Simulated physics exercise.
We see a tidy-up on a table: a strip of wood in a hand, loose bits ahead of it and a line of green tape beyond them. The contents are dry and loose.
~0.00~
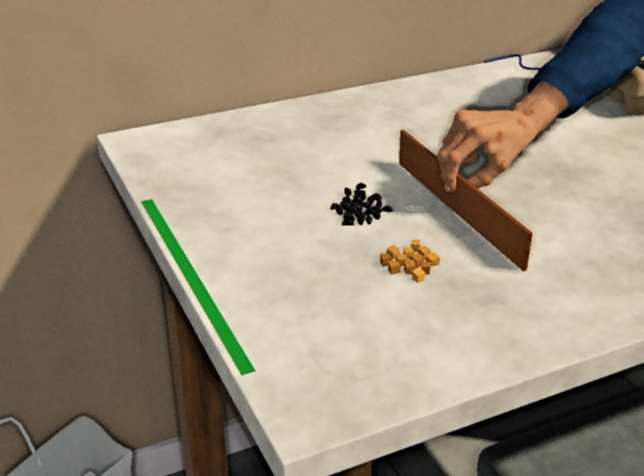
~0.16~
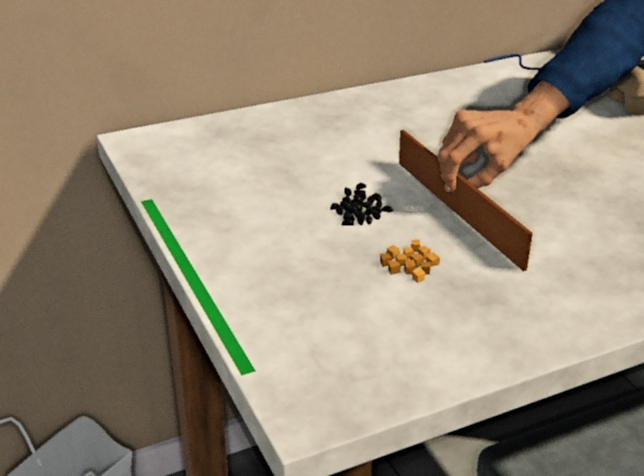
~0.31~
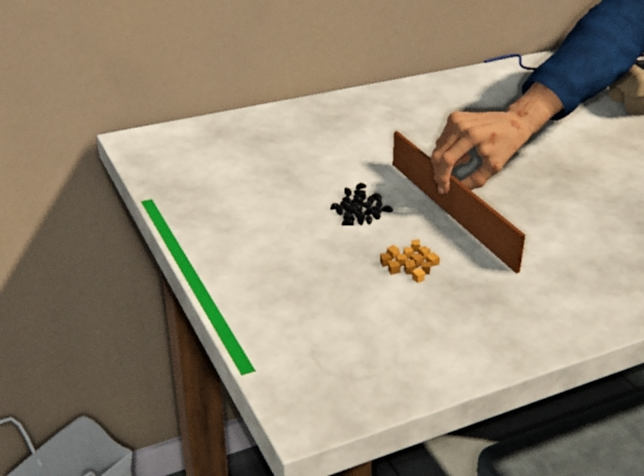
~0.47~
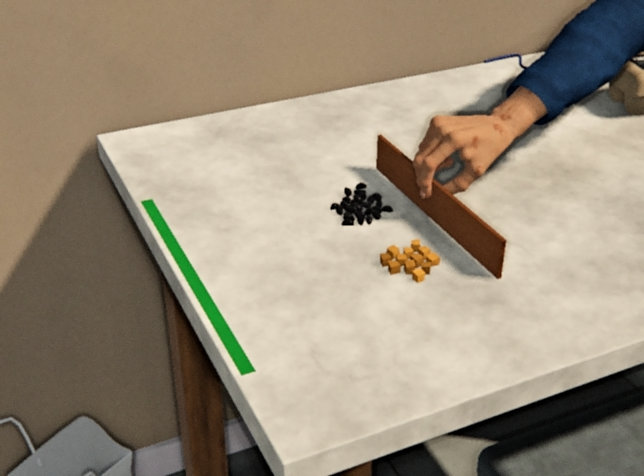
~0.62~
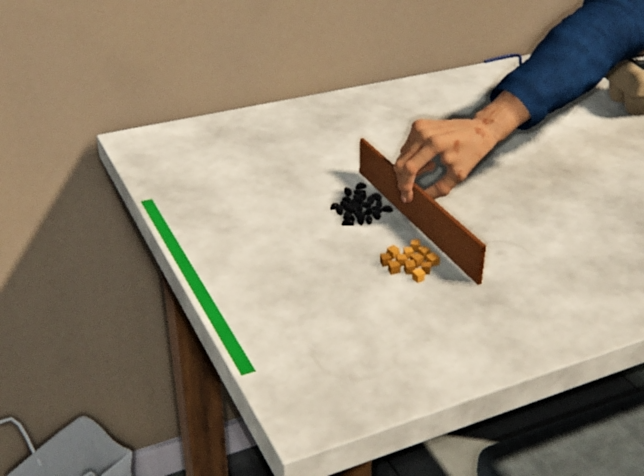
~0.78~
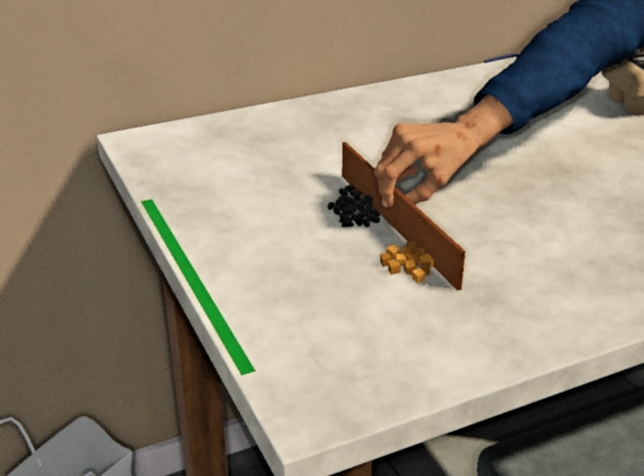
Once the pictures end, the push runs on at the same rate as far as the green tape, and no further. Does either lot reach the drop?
Near lot: It tumbles over the end, in part at least. Far lot: It tumbles over the end, in part at least.
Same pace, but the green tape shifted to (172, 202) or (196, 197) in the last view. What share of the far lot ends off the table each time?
Roughly 30 per cent, and 0 per cent.
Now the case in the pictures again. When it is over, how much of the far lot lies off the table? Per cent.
Some 100 per cent.
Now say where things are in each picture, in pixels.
Strip of wood at (518, 243), at rest; green tape at (150, 207), right by the edge; edge at (179, 283); near lot at (417, 260), a few croutons; far lot at (358, 209), some black beans, in the first frame.
Strip of wood at (518, 243), at rest; far lot at (358, 209), in the second frame.
Strip of wood at (511, 245); near lot at (417, 260), in the third frame.
Strip of wood at (492, 250); far lot at (358, 209), in the fourth frame.
Strip of wood at (472, 255); near lot at (417, 260), in the fifth frame.
Strip of wood at (452, 261); green tape at (150, 207); edge at (179, 283); near lot at (413, 260), a small part pushed along; far lot at (352, 210), about half pushed along, in the sixth frame.
After 1.58 s, strip of wood still moving, near (292, 216); near lot all on the table, its front near (296, 295); far lot all on the table, its front near (251, 245).
After 2.40 s, strip of wood stopped at the green tape; near lot about half over the edge; far lot about two thirds over the edge.
After 2.68 s, strip of wood stopped at the green tape; near lot all over the edge; far lot all over the edge.
At rest (2.9 s), strip of wood stopped at the green tape; near lot all over the edge; far lot all over the edge.
